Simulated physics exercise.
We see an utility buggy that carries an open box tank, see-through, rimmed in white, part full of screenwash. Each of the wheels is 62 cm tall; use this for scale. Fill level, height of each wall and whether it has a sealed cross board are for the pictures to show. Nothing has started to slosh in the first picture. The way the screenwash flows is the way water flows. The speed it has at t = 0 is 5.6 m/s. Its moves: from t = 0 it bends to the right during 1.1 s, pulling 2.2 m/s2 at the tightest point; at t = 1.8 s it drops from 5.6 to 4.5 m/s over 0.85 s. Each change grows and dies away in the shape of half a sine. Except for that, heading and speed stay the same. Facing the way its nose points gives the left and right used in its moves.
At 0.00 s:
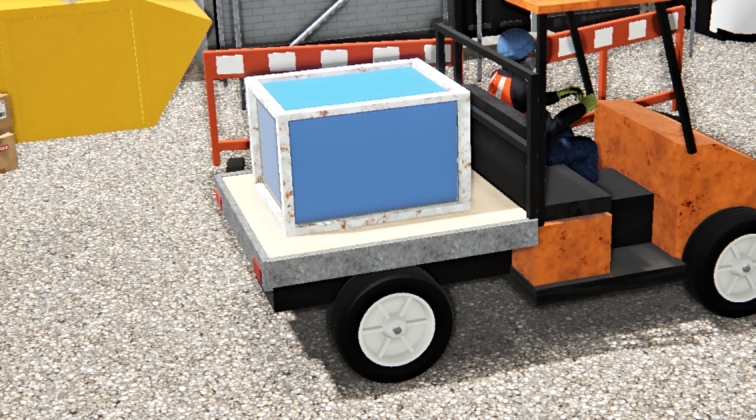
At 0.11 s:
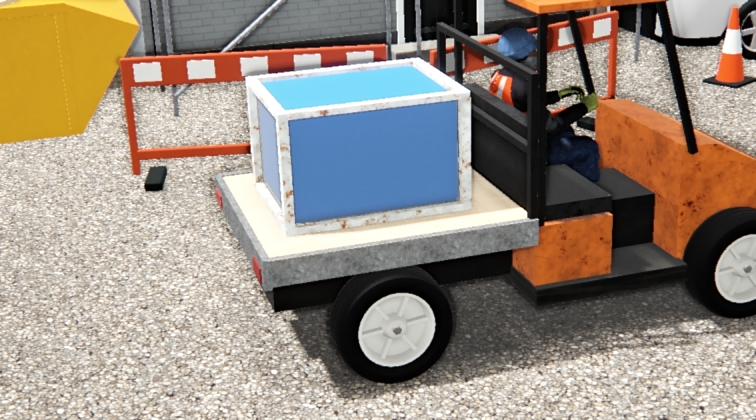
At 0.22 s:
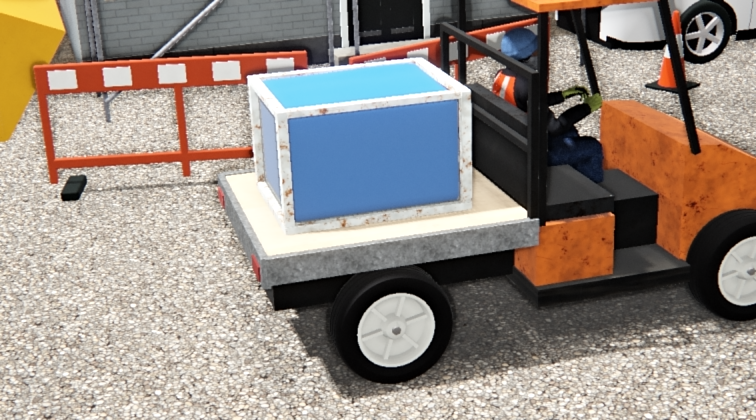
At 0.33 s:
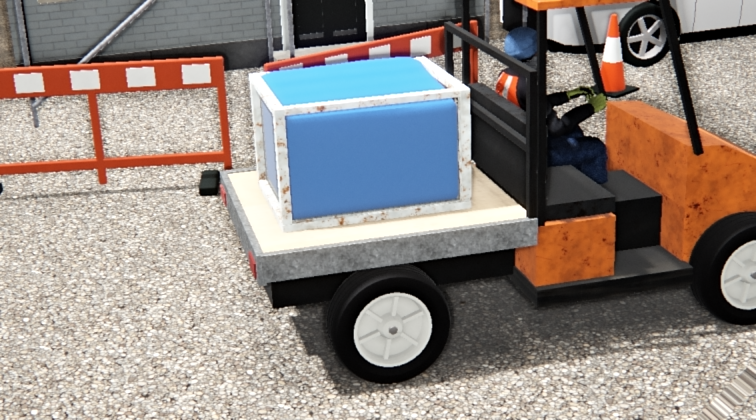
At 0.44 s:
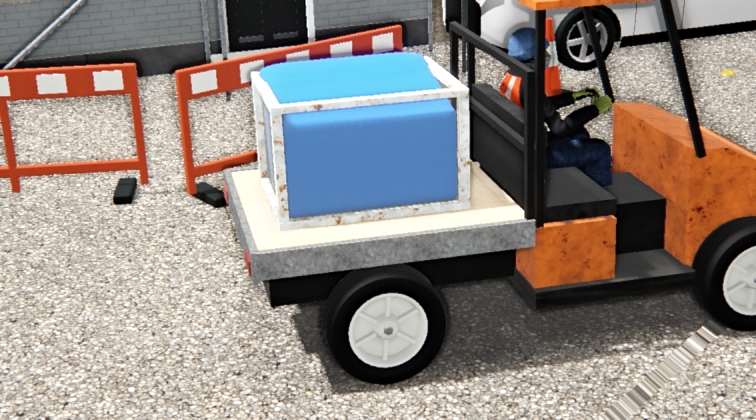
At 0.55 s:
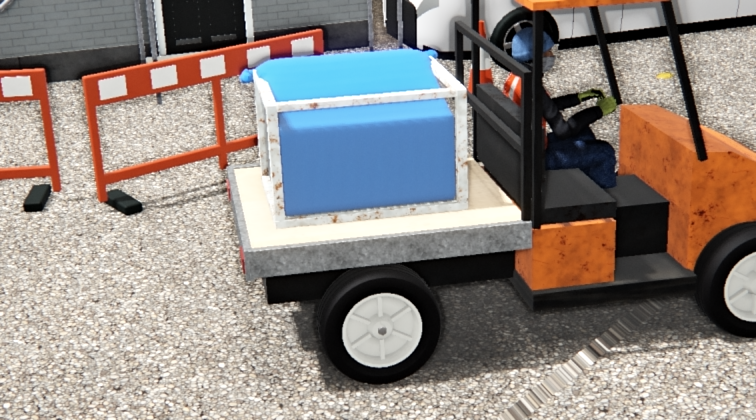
On a gravel yard with orange-and-white barriers, a driver steers an orange utility buggy carrying a white-rimmed tank of blue liquid. The barriers behind slide left as the buggy moves along, and the liquid, flat at first, gradually tilts, rising towards the tank's far side.
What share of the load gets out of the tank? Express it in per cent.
About 12 per cent.
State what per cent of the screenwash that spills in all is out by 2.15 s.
By then about 50 per cent is out.
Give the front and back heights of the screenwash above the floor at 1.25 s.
It reads roughly 54 cm up front and 52 cm at the back.
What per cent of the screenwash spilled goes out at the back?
It comes to about 10 per cent of the spill.
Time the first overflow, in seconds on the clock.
I'd put it at near 0.6 seconds.
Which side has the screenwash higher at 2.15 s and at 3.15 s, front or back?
It leans to the forward end, then to the rear end.
After 1.25 s front 54 cm, middle 55 cm, back 53 cm above the floor; the loss stands at 6 per cent, over the far side, a little elsewhere.
After 2.15 s front 59 cm, middle 53 cm, back 47 cm above the floor; the loss stands at 6 per cent, over the far side, a little elsewhere.
After 3.15 s front 41 cm, middle 52 cm, back 59 cm above the floor; the loss stands at 10 per cent, over the far side and the front, a little elsewhere.
After 5.64 s the loss stands at 12 per cent, over the far side and the front, a little elsewhere, 44 of 365 litres.
